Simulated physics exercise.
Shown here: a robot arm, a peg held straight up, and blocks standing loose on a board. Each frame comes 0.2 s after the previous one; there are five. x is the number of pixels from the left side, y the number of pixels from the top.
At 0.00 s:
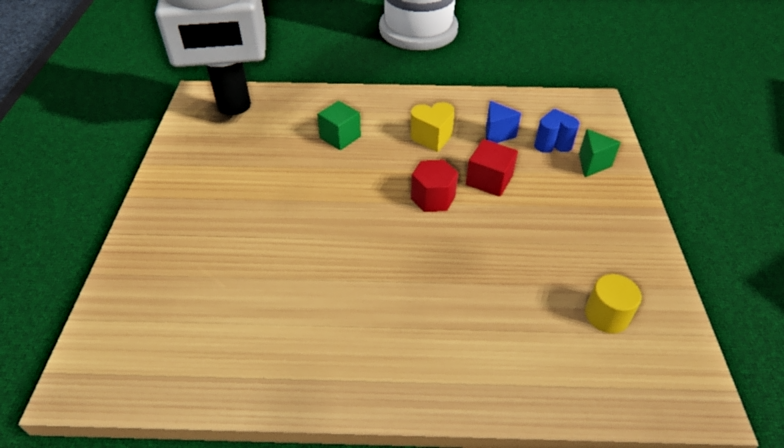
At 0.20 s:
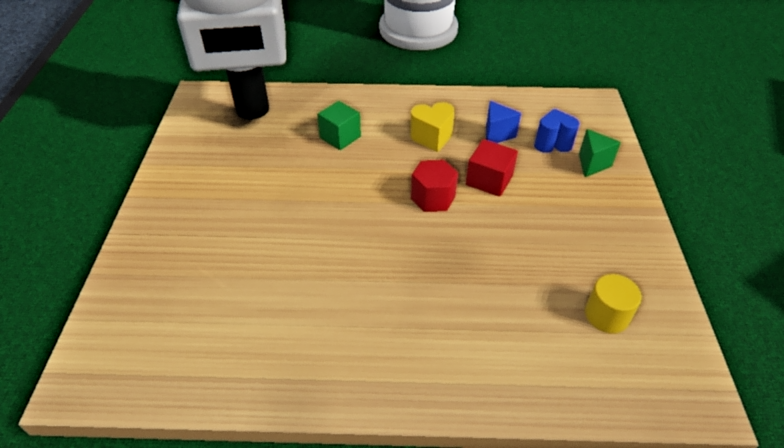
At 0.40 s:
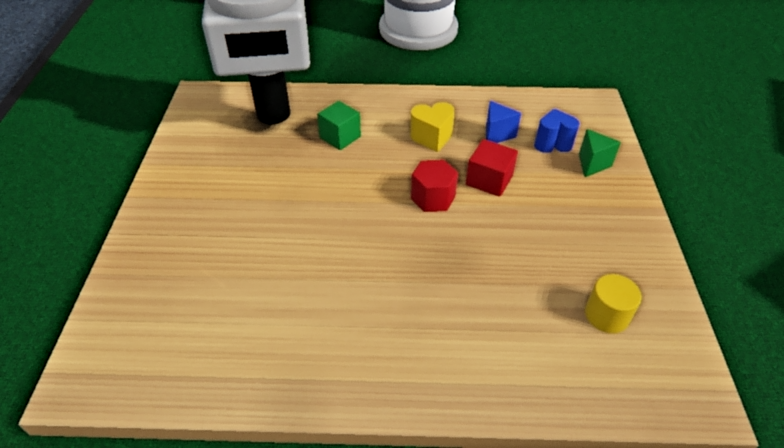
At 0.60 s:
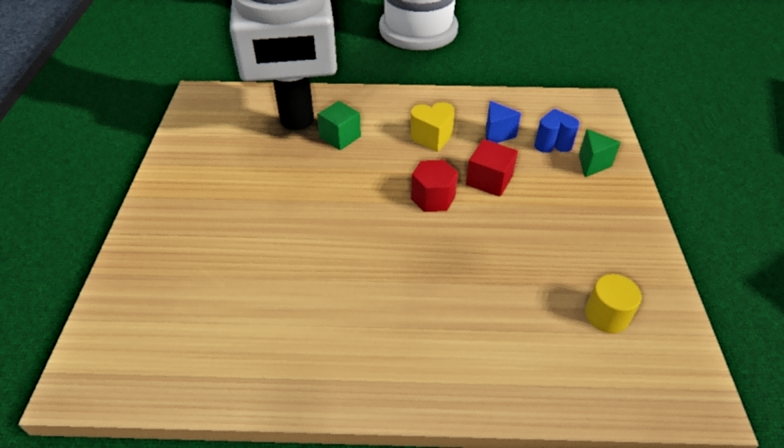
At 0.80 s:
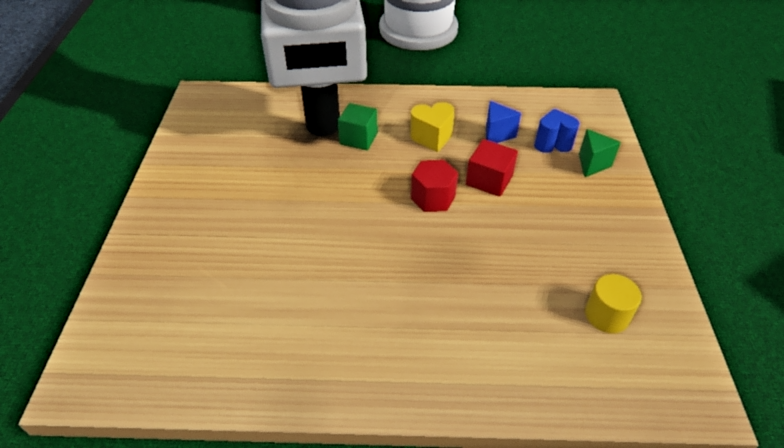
A robot arm slid its upright black peg rightward along the back of a wooden board, then nudged the green block slightly to the right, while the other colored blocks stayed still.
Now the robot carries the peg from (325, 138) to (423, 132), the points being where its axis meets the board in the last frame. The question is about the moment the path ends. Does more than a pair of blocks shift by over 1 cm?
It seems so.
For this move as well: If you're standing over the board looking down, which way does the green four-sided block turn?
Turns anticlockwise.
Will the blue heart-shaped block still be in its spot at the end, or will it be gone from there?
Left where it is.
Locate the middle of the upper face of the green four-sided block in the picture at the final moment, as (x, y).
The middle of its top is at (458, 107).
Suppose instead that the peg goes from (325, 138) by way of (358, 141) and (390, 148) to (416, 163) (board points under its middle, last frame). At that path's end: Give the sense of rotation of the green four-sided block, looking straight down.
Viewed from above, counterclockwise.
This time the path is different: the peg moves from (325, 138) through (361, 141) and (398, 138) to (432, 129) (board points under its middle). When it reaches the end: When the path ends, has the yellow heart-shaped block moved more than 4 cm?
I'd say yes.
On the path given first. One third of the way, peg at (357, 123); green four-sided block at (390, 113).
Two thirds of the way, peg at (392, 121); green four-sided block at (425, 107), turned 35° anticlockwise; yellow heart-shaped block at (461, 111), turned 40° clockwise.
At the end, peg at (424, 120); green four-sided block at (458, 107), turned 20° anticlockwise; yellow heart-shaped block at (492, 115), turned 50° clockwise; blue three-sided block at (524, 113), turned 35° anticlockwise; blue heart-shaped block not moved.
